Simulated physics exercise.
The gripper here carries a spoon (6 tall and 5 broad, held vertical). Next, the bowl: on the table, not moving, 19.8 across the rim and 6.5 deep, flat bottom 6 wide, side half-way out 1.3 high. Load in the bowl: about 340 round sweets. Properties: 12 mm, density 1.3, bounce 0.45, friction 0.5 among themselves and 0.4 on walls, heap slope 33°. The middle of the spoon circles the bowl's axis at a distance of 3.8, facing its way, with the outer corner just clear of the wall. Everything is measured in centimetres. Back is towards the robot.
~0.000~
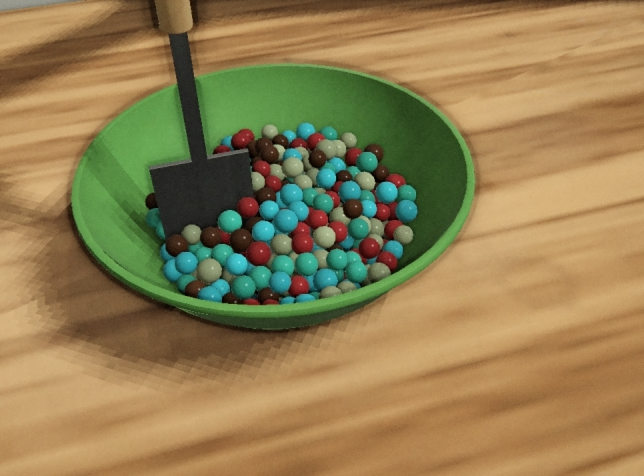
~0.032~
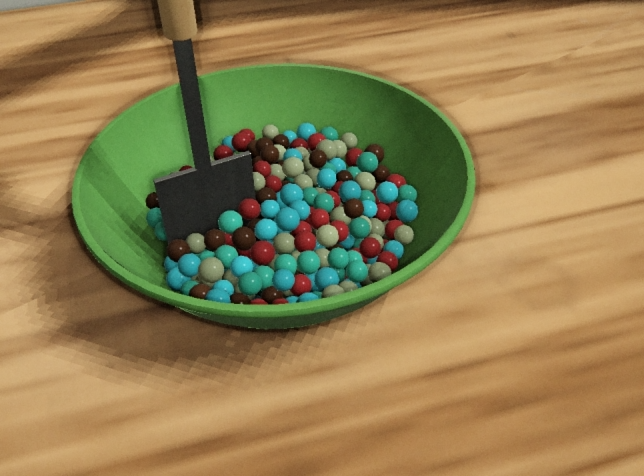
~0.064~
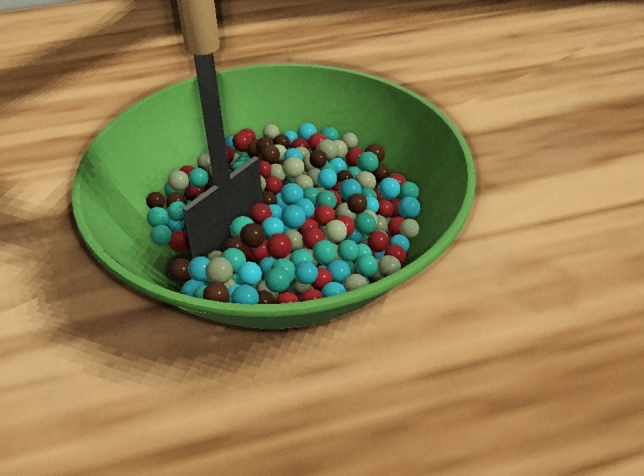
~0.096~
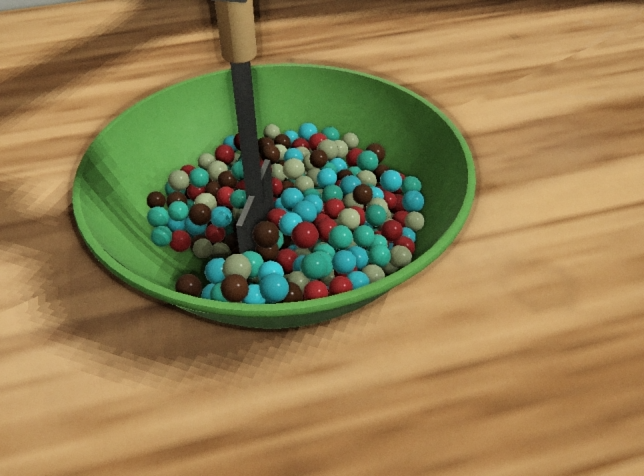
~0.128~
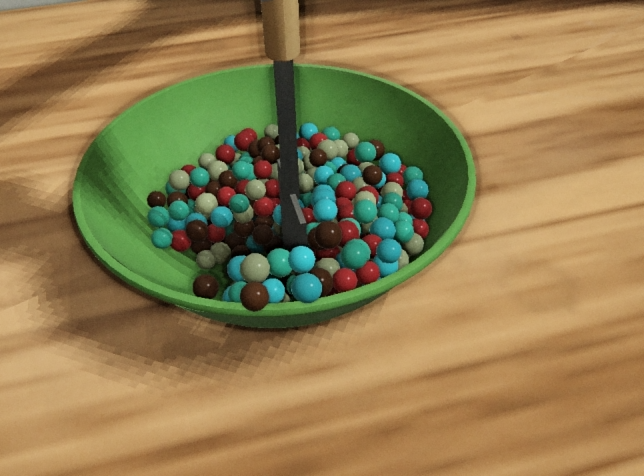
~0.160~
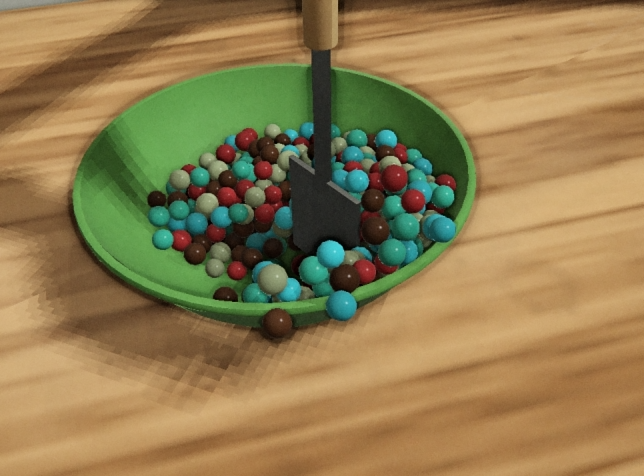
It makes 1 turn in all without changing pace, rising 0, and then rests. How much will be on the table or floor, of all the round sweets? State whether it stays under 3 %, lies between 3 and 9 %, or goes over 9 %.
It goes over 9 %.
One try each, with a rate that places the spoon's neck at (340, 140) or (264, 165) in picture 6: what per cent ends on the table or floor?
Some 35 and 10 per cent respectively.
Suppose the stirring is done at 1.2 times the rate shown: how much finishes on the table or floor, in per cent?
It would come to around 35 percent.
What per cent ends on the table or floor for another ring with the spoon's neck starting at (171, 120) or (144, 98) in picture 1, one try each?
Near 30 and 10 in a hundred, one try each.
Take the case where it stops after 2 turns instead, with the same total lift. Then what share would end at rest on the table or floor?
It would be around 40 per cent.
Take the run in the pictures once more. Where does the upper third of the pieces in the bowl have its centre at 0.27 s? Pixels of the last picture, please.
Roughly at (341, 111).
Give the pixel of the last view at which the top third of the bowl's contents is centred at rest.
The centre is near pixel (202, 260).
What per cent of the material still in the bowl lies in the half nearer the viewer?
It comes to near 60 percent.
By 0.27 s, 207° round, highest piece 11 above the table; 317 in the bowl, 4 on the table or floor, 24 in flight or on the tool.
By 0.38 s, 298° round, highest piece 10 above the table; 284 in the bowl, 31 on the table or floor, 30 in flight or on the tool.
By 0.63 s, 0° round, highest piece 6 above the table; 252 in the bowl, 92 on the table or floor, 1 in flight or on the tool.
By 1.33 s, 0° round, highest piece 6 above the table; 252 in the bowl, 93 on the table or floor.
Final count, 252 in the bowl, 93 on the table or floor. That is 27 % on the table or floor.
